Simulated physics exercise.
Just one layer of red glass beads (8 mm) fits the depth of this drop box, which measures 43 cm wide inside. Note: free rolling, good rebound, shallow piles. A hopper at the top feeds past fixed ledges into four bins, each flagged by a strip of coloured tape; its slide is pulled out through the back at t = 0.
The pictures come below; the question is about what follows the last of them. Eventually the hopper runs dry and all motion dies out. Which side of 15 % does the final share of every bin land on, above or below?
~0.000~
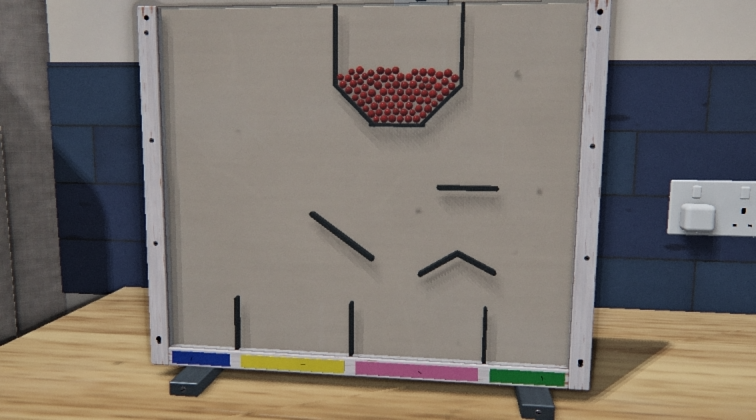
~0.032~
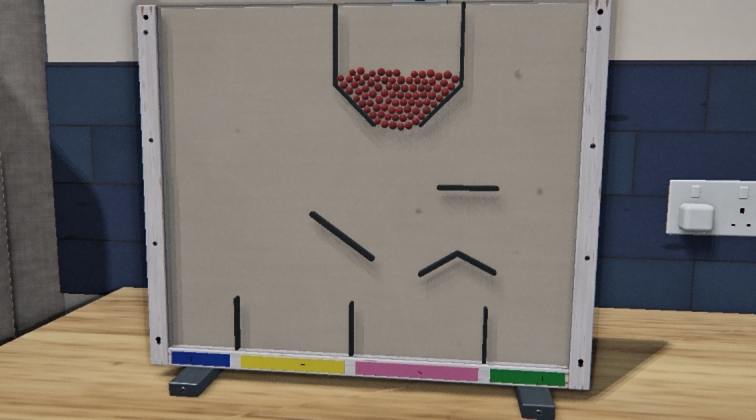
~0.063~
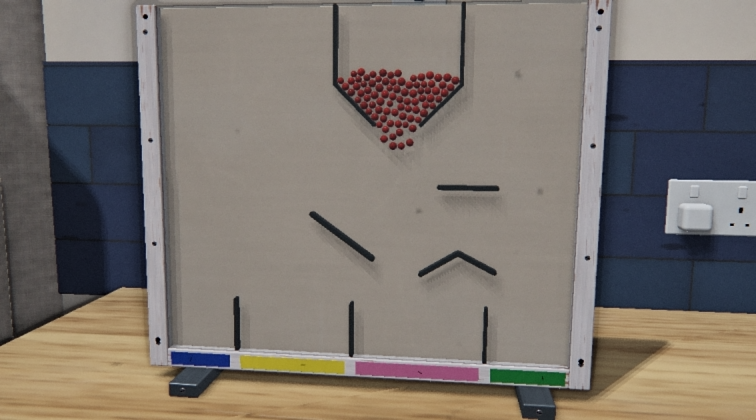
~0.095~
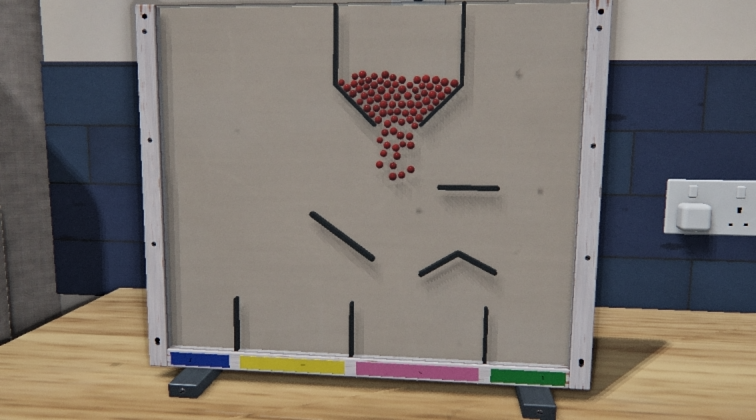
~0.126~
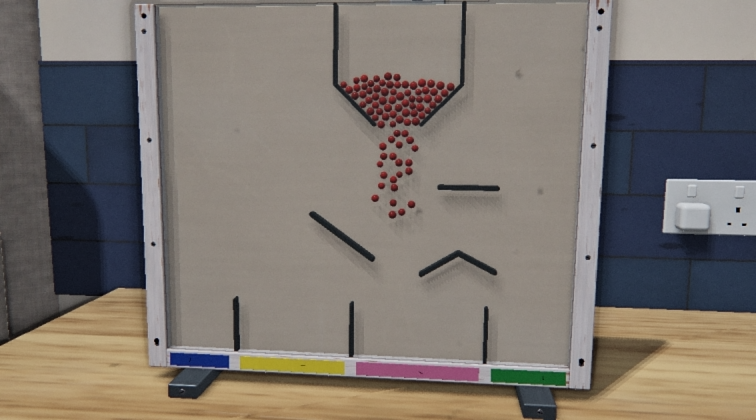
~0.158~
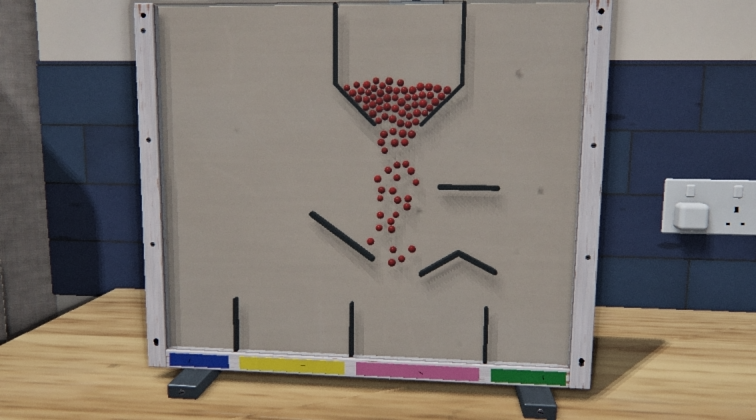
Pink above, green below, yellow below, blue below.
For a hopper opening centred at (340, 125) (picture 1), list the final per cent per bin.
Final per cent - pink bin: 90, green bin: 5, yellow bin: 5, blue bin: 0.
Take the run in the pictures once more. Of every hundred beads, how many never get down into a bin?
Some 0 per cent.
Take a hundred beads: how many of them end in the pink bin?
100 %.
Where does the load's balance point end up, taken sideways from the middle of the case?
Roughly 6 centimetres to the right of the centre.
After 0.24 s, 65 % have left the hopper; down in the bins, pink 20 %.
After 0.55 s, 100 % have left the hopper; down in the bins, pink 95 %.
All still by 2.1 s, pink 100 %, green 0 %, yellow 0 %, blue 0 %.
